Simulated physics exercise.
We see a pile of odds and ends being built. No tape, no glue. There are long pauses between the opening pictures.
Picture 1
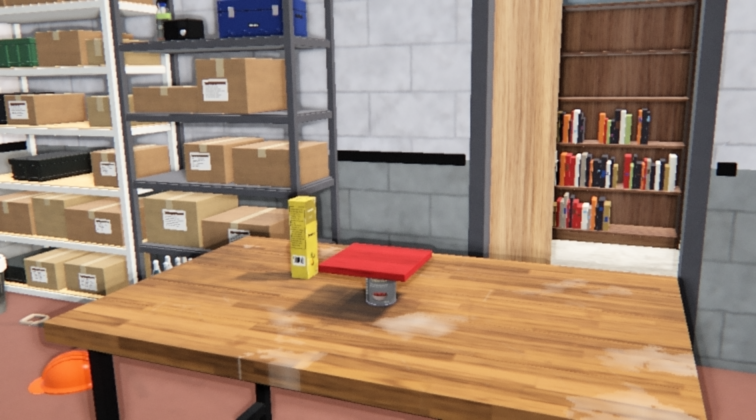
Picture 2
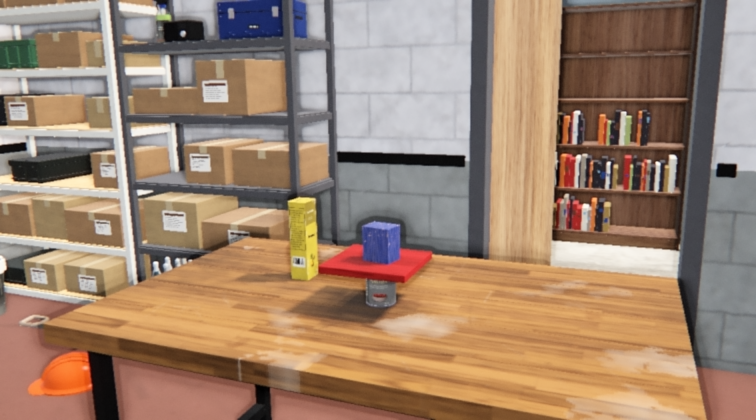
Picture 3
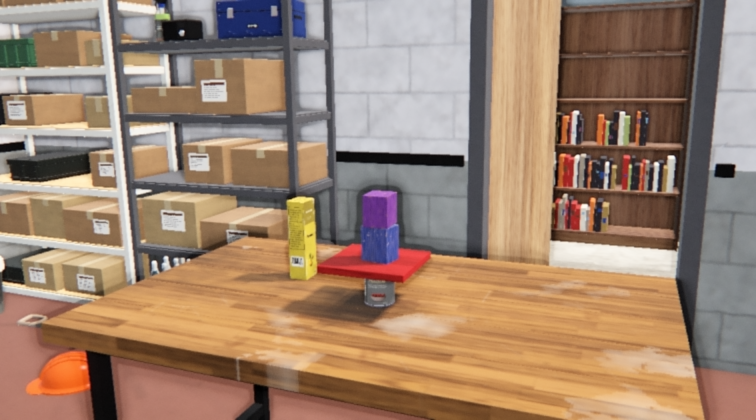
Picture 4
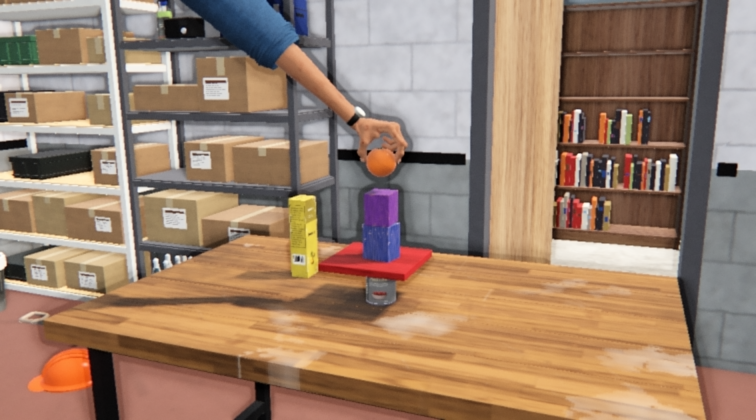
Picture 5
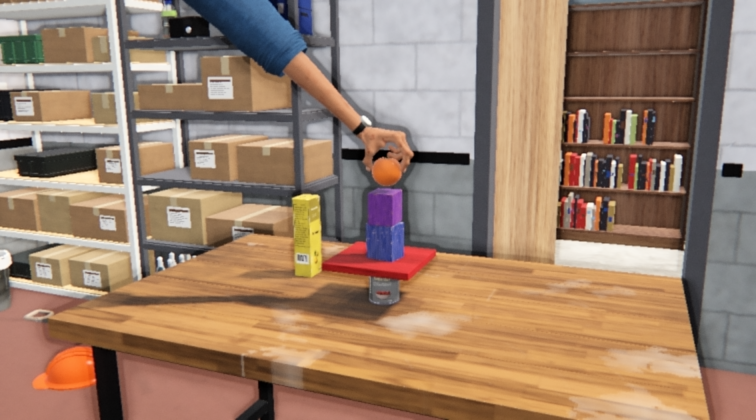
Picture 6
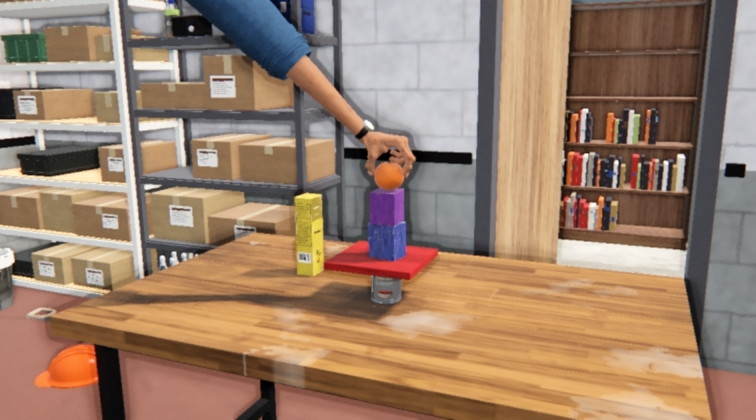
On a wooden workshop table, blue and purple blocks stacking up on a red board before a hand lowers an orange tomato on top.
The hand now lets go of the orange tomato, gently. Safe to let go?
It stays up.
Then, 0.20 s later than the last frame, all is still.
Then, 0.70 s later than the last frame, orange tomato resting near (389, 176).
When it is over, all 6 as before. End places, in pixels of the last picture, orange tomato near (390, 176). The pile holds.
